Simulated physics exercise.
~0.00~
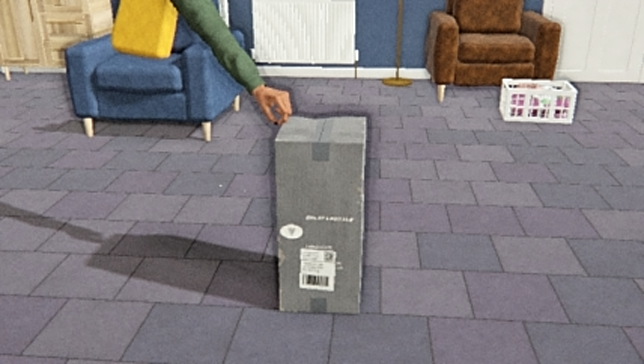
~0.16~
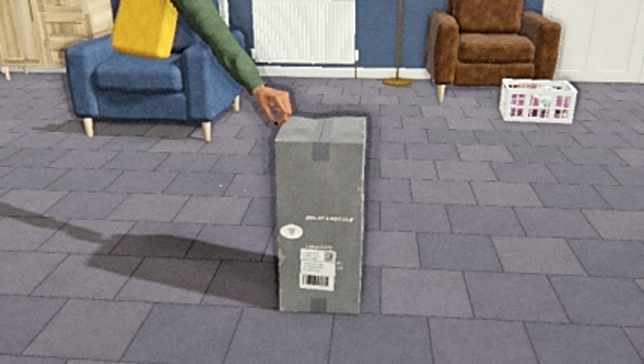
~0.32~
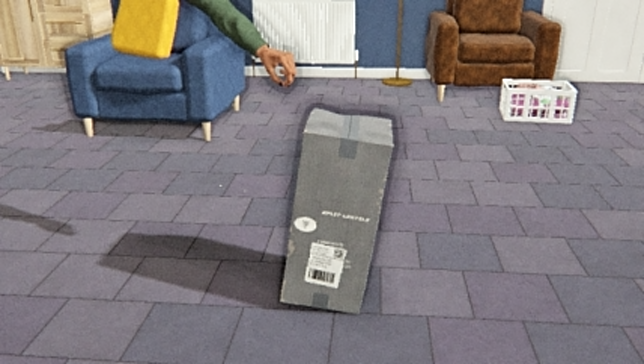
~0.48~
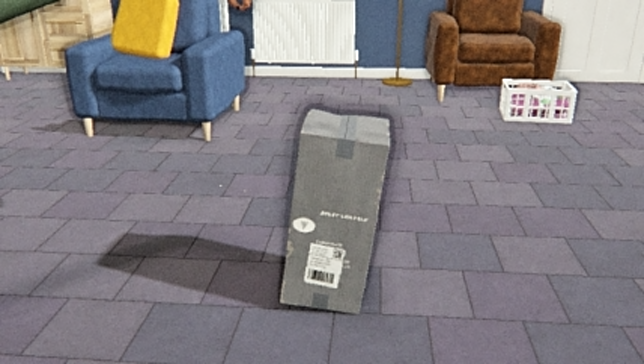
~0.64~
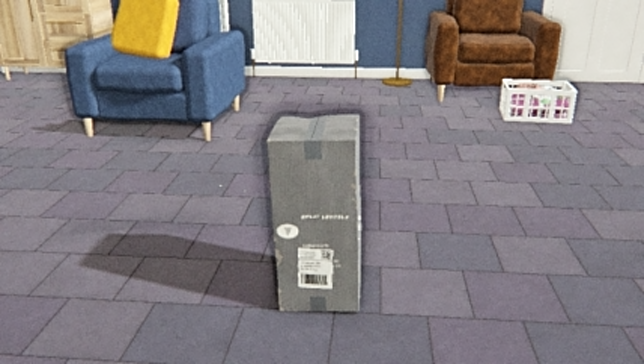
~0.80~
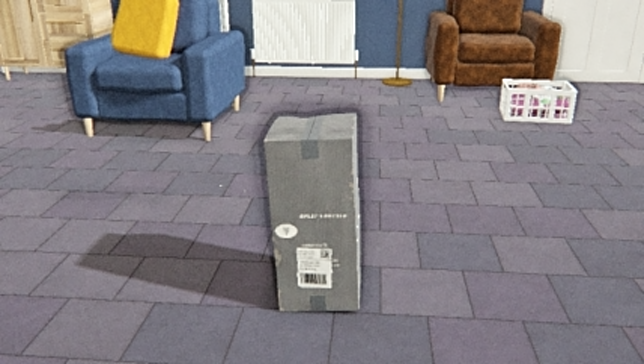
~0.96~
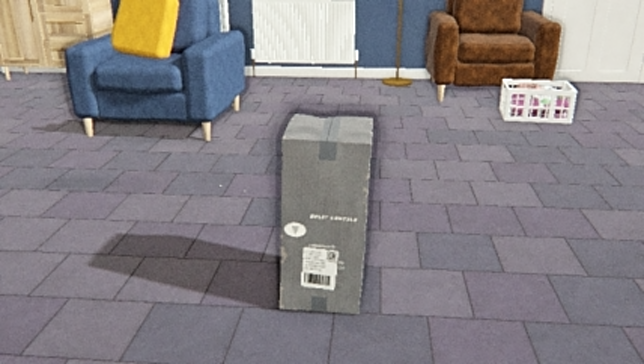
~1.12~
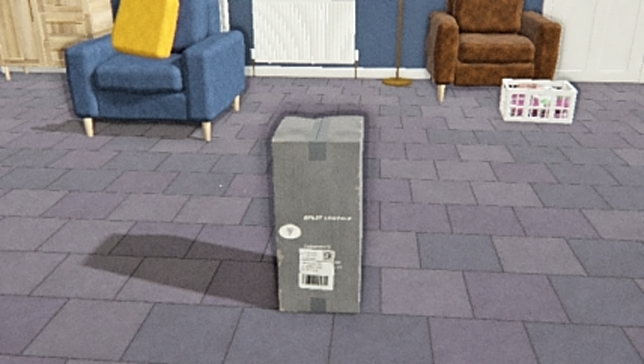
In a living room, a hand releases a tall grey parcel, which rocks and settles upright.
